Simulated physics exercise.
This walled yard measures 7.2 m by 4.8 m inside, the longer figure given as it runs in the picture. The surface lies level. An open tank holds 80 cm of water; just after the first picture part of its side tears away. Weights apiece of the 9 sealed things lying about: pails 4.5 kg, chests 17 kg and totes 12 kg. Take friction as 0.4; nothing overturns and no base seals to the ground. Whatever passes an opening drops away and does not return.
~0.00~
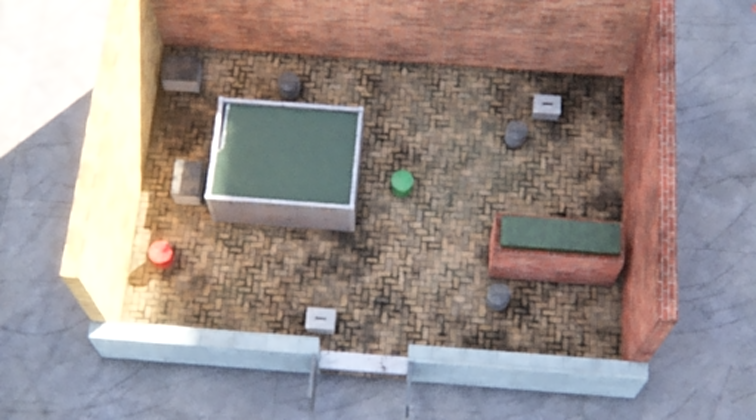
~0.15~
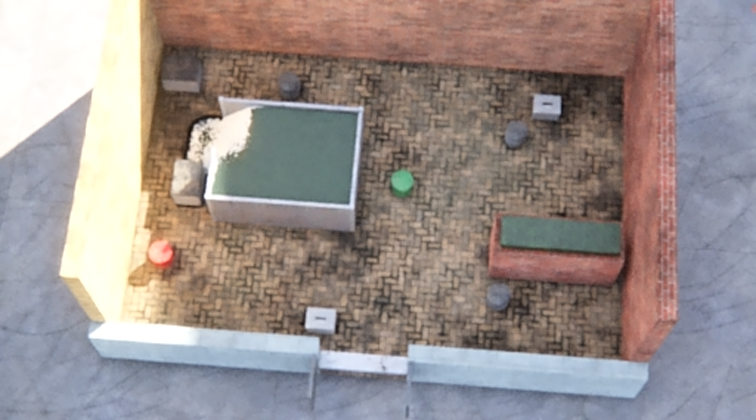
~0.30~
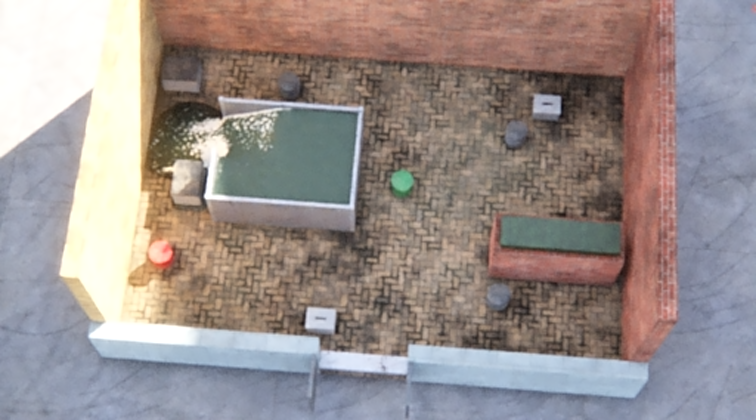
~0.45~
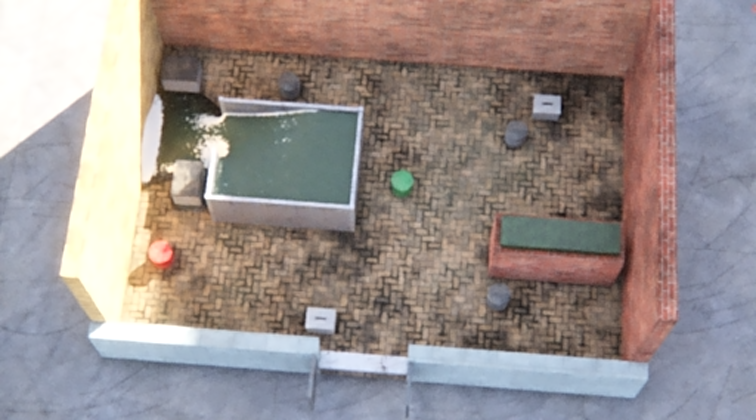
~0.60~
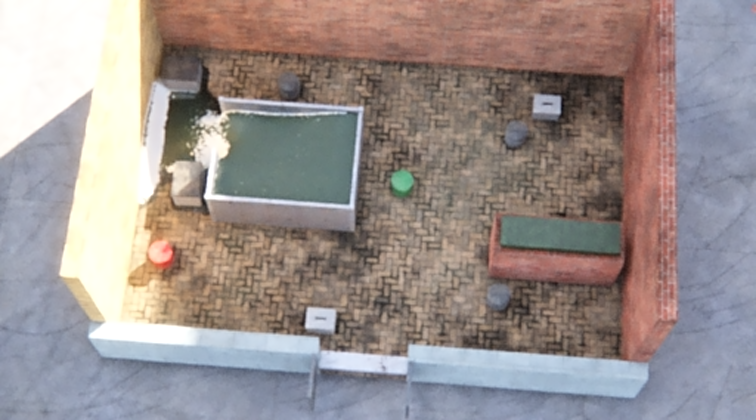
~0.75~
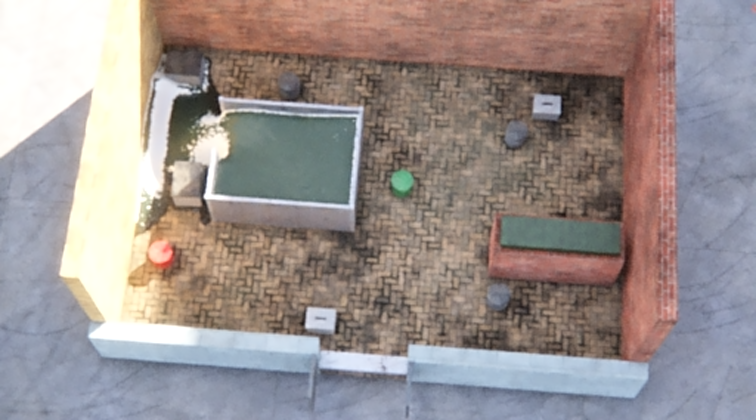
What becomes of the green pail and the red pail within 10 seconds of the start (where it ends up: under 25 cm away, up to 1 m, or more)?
The green pail is nudged along, the red pail ends far away.
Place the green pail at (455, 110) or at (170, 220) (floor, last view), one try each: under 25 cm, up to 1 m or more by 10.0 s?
In turn: It gets carried off; it gets carried off.
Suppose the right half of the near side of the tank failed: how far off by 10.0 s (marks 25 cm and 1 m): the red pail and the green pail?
In that case the red pail travels far, the green pail barely shifts.
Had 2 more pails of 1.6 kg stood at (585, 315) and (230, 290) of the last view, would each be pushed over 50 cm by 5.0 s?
In turn: Less, more.
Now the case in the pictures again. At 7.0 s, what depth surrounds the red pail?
Roughly 4 cm.
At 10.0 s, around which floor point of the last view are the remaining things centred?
Near (419, 217).
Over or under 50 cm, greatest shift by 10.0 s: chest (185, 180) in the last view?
It is short of it.
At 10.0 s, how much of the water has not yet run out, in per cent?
About 96 per cent.
After 2.0 s the green pail is near (402, 180), 0.0 m from its start, aground; the red pail is near (189, 323), 1.2 m from its start, afloat; 0 of 9 are out; 1 afloat.
After 4.5 s the green pail is near (402, 180), 0.0 m from its start, aground; the red pail is near (328, 239), 2.4 m from its start, aground; 0 of 9 are out; 0 afloat.
After 7.0 s the green pail is near (402, 180), 0.0 m from its start, aground; the red pail is near (412, 213), 3.7 m from its start, aground; 0 of 9 are out; 4 afloat.
After 10.0 s the green pail is near (374, 159), 0.5 m from its start, afloat; the red pail is near (368, 193), 3.1 m from its start, afloat; 0 of 9 are out; 6 afloat.
